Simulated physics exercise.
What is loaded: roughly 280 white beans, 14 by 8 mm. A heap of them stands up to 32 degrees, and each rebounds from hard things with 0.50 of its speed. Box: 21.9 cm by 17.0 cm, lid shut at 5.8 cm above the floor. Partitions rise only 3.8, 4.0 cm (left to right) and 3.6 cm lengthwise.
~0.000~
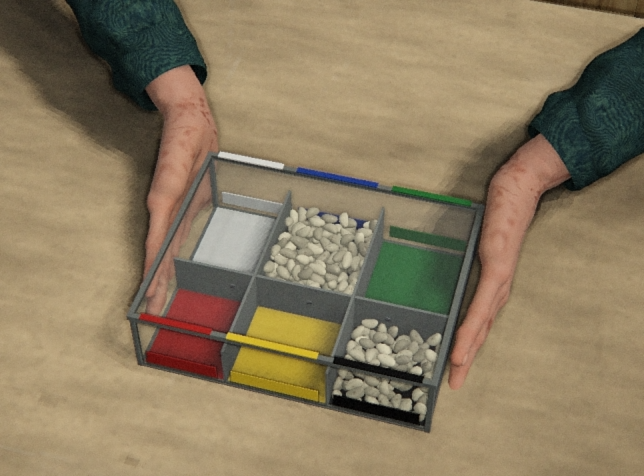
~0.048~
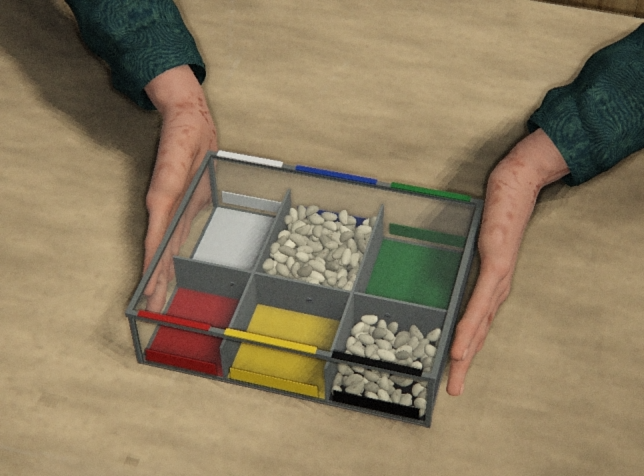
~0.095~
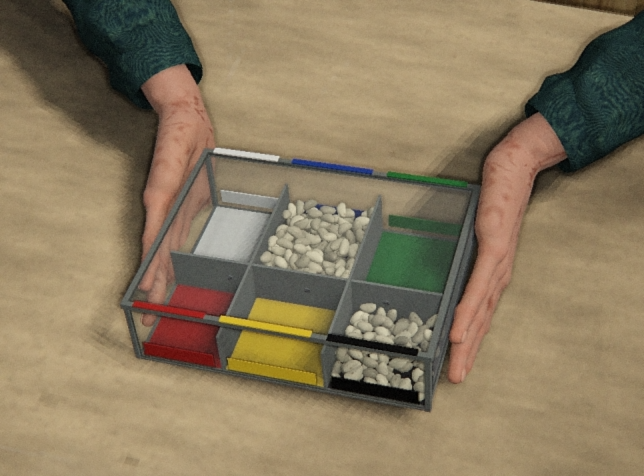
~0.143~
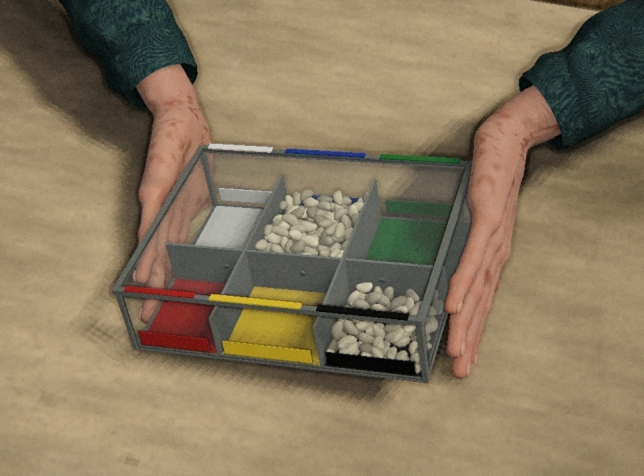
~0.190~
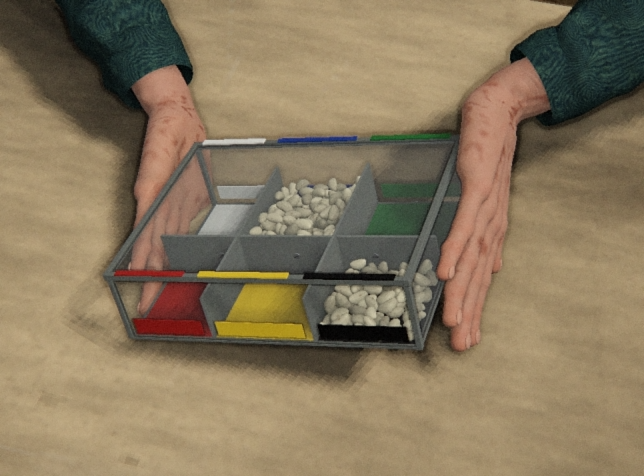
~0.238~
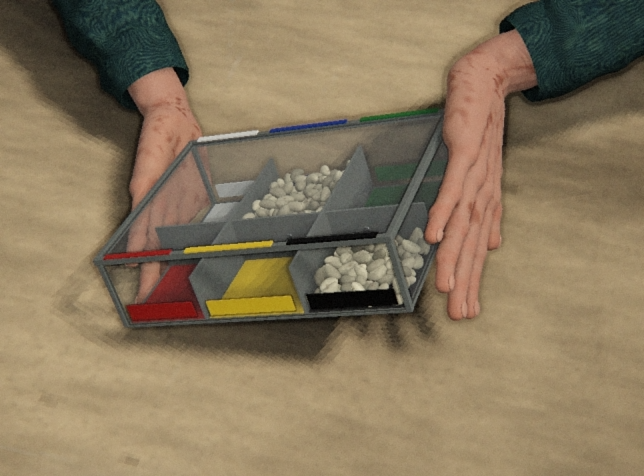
Two hands lifting and tilting a clear lidded box with coloured compartments, white beans heaped in the blue and black sections.
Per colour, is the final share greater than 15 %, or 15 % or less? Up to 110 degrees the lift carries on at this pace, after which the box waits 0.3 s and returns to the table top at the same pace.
Red: 15 % or less, blue: Greater than 15 %, green: 15 % or less, yellow: 15 % or less, white: Greater than 15 %, black: 15 % or less.
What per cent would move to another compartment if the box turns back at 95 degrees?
Some 45 per cent.
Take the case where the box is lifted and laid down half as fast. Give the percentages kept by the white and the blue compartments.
In per cent, white gets 65 and blue gets 30.
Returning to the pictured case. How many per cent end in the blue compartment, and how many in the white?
Blue 45; white 45.
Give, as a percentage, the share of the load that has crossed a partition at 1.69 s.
Roughly 45 per cent.
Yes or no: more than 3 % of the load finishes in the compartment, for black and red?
Black: True, red: False.
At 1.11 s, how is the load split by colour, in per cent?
In per cent: Red 0, blue 50, green 0, yellow 5, white 35, black 10.
After 1.11 s, tilt 110 degrees; blue 50 %, yellow 5 %, white 35 %, black 10 %.
After 1.69 s, tilt 57 degrees; blue 45 %, white 45 %, black 10 %.
After 2.32 s, tilt 0 degrees; blue 45 %, white 45 %, black 10 %.
At rest (2.7 s), red 0 %, blue 45 %, green 0 %, yellow 0 %, white 45 %, black 10 %.
